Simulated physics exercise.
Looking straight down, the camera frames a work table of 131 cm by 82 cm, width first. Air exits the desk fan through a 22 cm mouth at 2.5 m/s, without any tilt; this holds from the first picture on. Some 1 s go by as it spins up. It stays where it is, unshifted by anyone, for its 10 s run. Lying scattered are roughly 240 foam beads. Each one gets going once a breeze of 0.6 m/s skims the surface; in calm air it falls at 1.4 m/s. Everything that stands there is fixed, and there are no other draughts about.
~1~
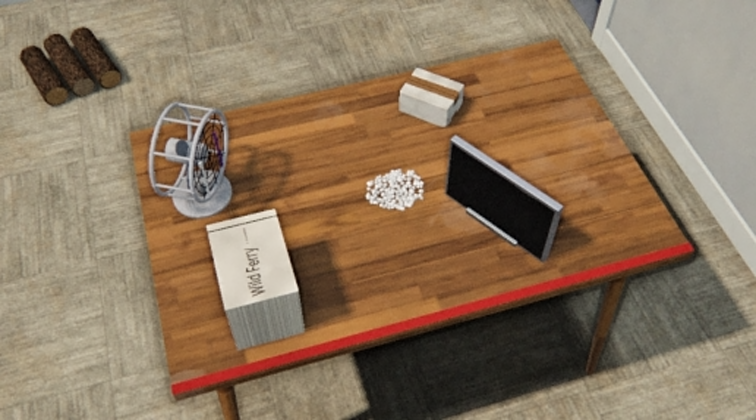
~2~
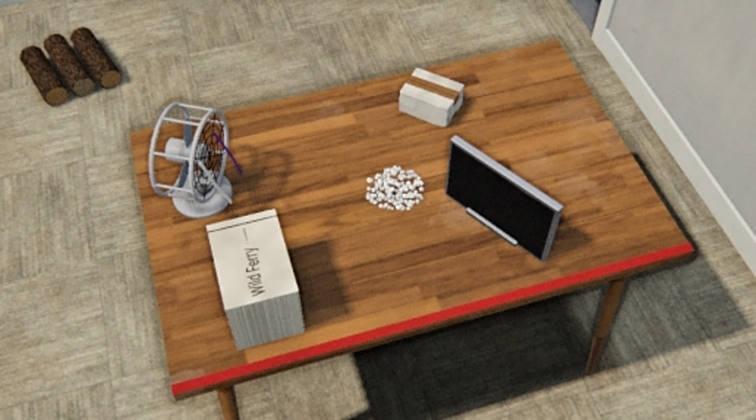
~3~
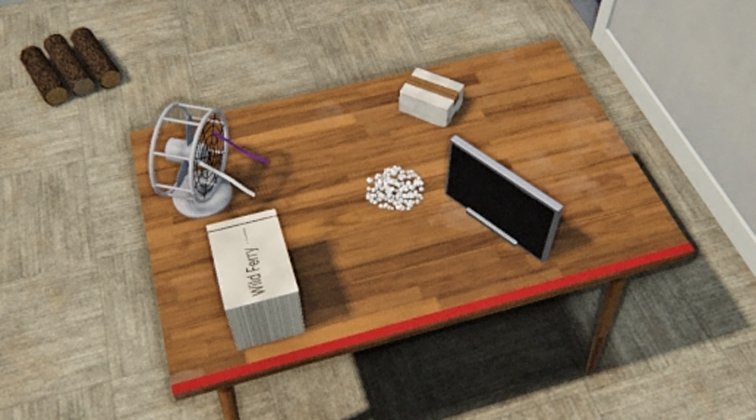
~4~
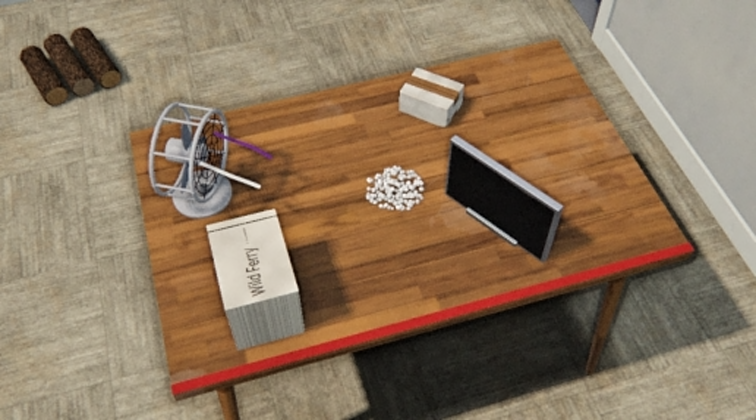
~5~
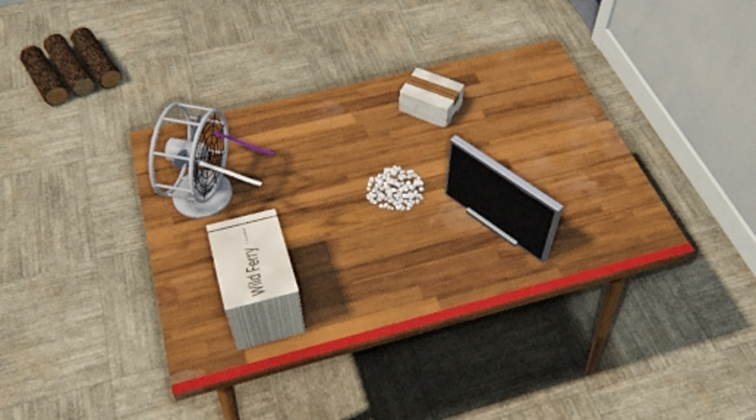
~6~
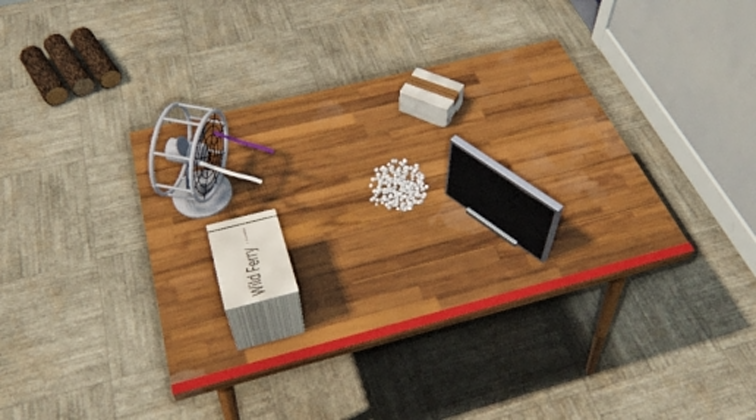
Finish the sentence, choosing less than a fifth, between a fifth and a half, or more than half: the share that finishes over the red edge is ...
The share that finishes over the red edge is less than a fifth.
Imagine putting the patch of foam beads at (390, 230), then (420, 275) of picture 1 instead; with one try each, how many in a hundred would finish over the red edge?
90 %, 100 %.
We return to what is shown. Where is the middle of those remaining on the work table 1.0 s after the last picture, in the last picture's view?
I'd point to somewhere around (480, 102).
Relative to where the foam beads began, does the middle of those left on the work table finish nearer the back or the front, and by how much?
The middle ends nearer the back side, some 25 cm from where the patch began.
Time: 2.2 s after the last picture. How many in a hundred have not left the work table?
It should be roughly 90 % by then.
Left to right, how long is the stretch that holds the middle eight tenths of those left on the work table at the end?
Spread, left to right: Approx. 40 cm.
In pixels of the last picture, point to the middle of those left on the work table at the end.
(482, 95).
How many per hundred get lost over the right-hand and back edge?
About 10 per cent right-hand, about 1 per cent back.
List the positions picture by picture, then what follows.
In the first frame, the middle of the foam beads is near (397, 193), none has stirred yet and the mouth of the desk fan is at (191, 153).
In the second frame, the middle of the foam beads is near (395, 190), none has stirred yet and the red edge is centred on (449, 319).
In the third frame, the middle of the foam beads is near (395, 190), none has stirred yet, the top of a laptop is at (505, 171) and the top of a box is at (432, 88).
In the fourth frame, the middle of the foam beads is near (395, 190) and none has stirred yet.
In the fifth frame, the middle of the foam beads is near (395, 190) and none has stirred yet.
In the sixth frame, the middle of the foam beads is near (402, 187), the farthest in sight from the desk fan is at (427, 187) and about 30 % have left their places.
Then, 1.0 s after the last picture, 1 % are over the red edge; the middle of those still in play is near (480, 102); 22 % have settled or left.
Then, 2.2 s after the last picture, 2 % are over the red edge; the middle of those still in play is near (479, 97); 42 % have settled or left.
Then, 4.6 s after the last picture, 2 % are over the red edge; the middle of those still in play is near (484, 100); 54 % have settled or left.
Then, 9.1 s after the last picture, at the end, 3 % are over the red edge; the middle of those still in play is near (482, 95).
